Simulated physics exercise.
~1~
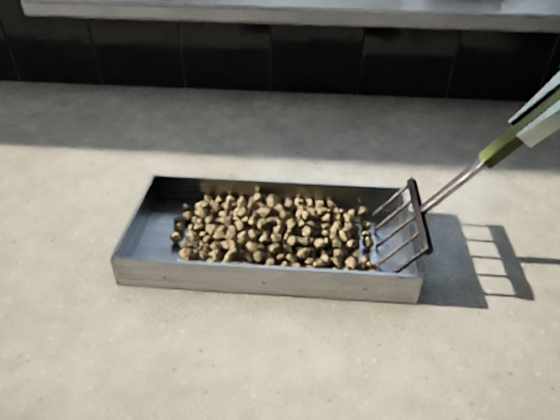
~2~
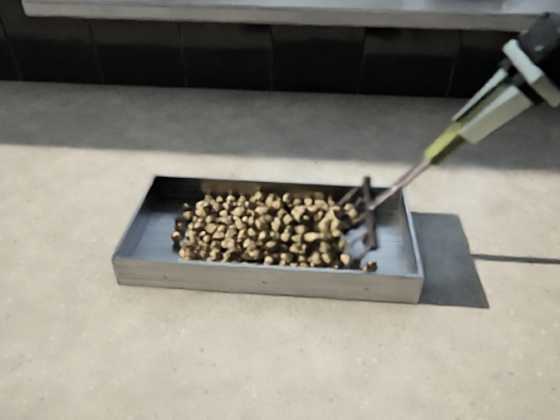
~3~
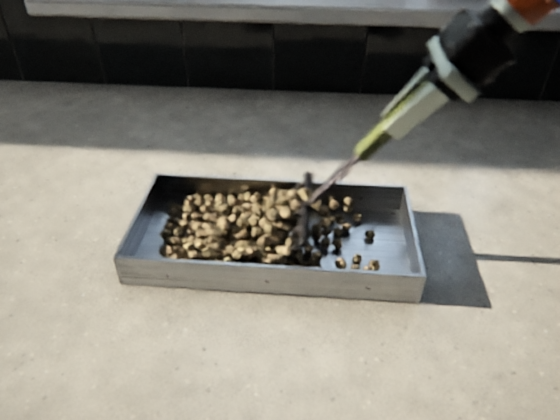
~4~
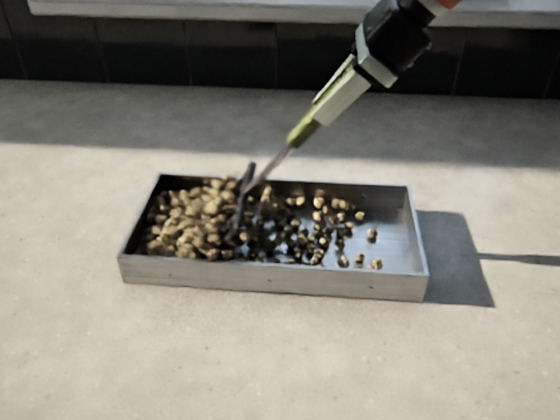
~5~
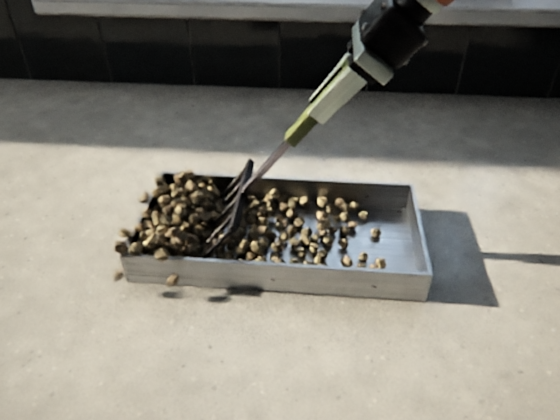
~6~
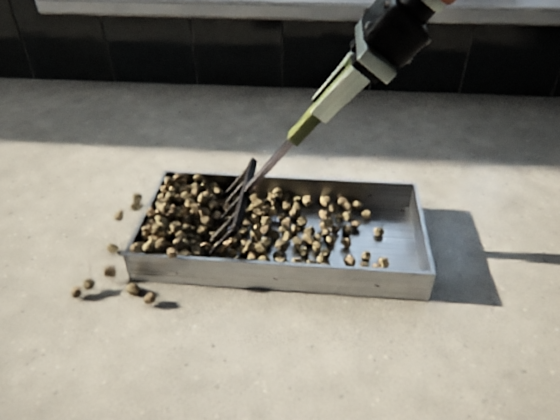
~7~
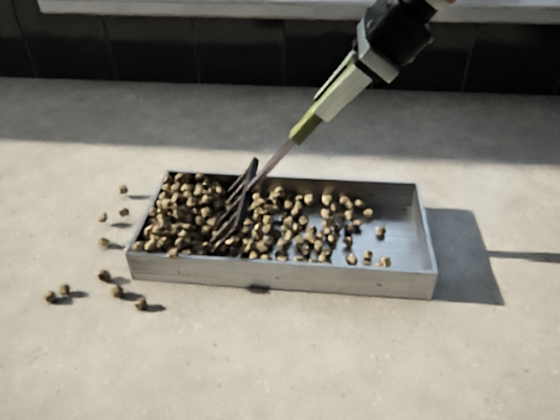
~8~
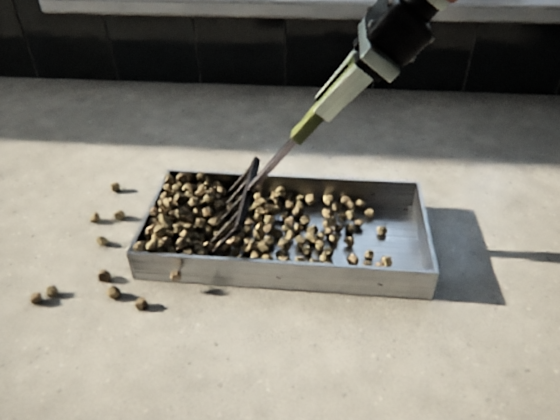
The footage shows a robot arm dragging a dark fork leftward through small tan pebbles in a shallow metal tray, heaping them at the left end until several spill over the edge. The fork then stops, with most pebbles still inside and a few scattered on the tabletop.
